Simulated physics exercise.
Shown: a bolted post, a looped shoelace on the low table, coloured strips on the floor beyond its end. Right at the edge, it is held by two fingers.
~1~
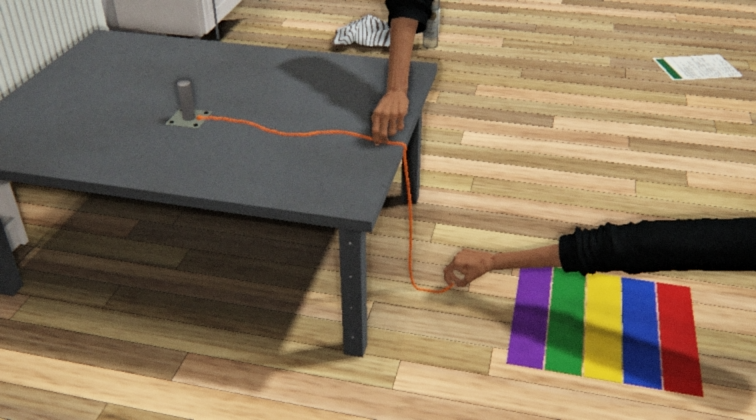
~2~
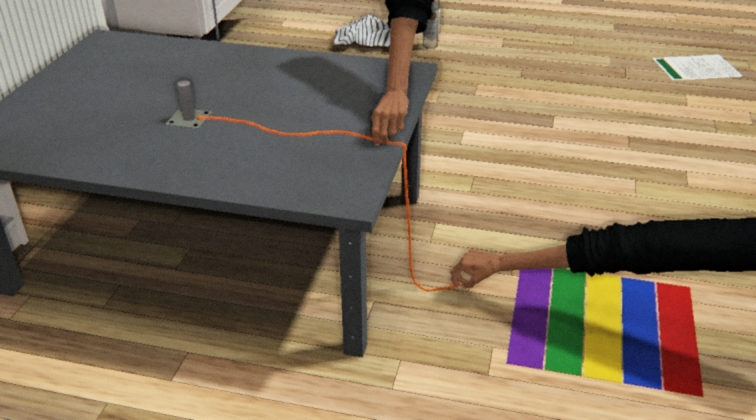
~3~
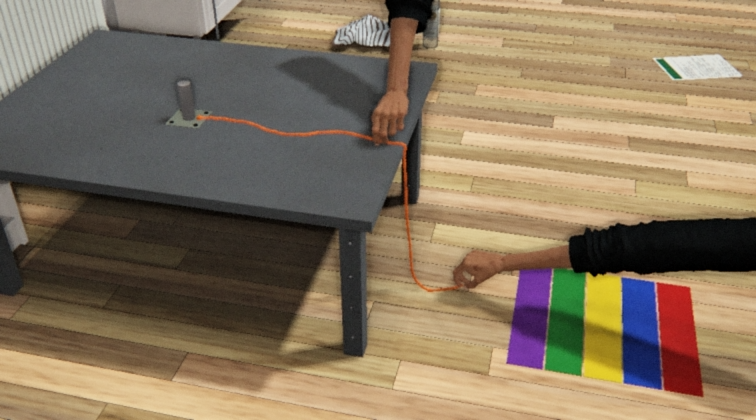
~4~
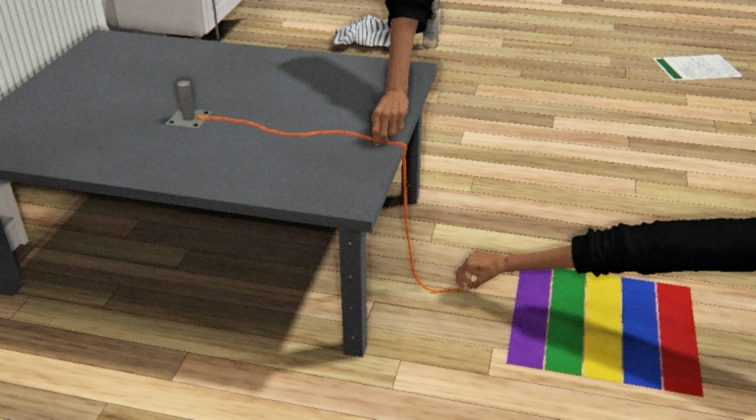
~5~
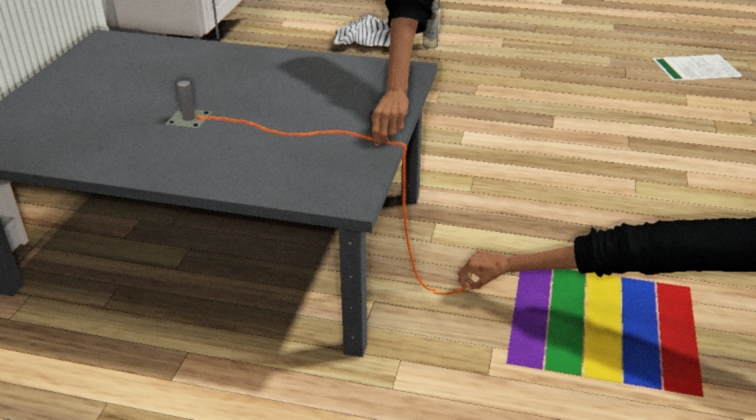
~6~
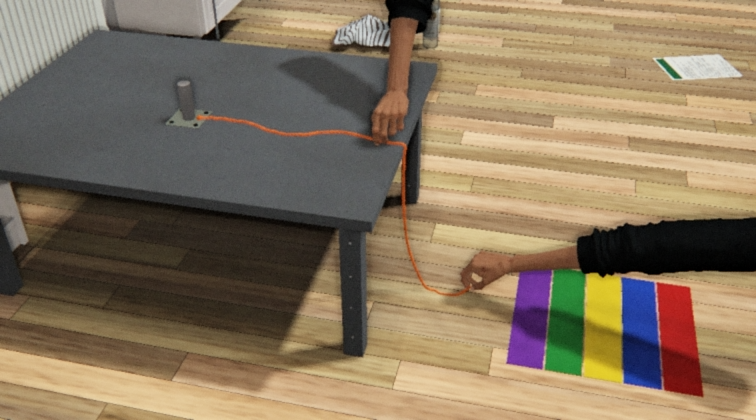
In the video, one hand pins an orange cord at the edge of a dark low table while another hand, holding its hanging end near the floor, moves very slightly right beside a sheet of coloured stripes.
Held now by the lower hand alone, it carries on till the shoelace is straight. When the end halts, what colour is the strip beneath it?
Green.
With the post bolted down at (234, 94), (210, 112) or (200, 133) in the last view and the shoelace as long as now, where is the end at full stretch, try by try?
(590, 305), (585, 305) and (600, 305), in that order.
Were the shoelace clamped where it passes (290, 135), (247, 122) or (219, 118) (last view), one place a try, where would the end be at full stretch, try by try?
First try (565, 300), second try (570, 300), third try (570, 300).
Early on, end near (498, 291); short of the strips.
Midway, end near (545, 298); over purple.
At the end of the slack, end near (572, 302); over green. It gets as far as the green strip.
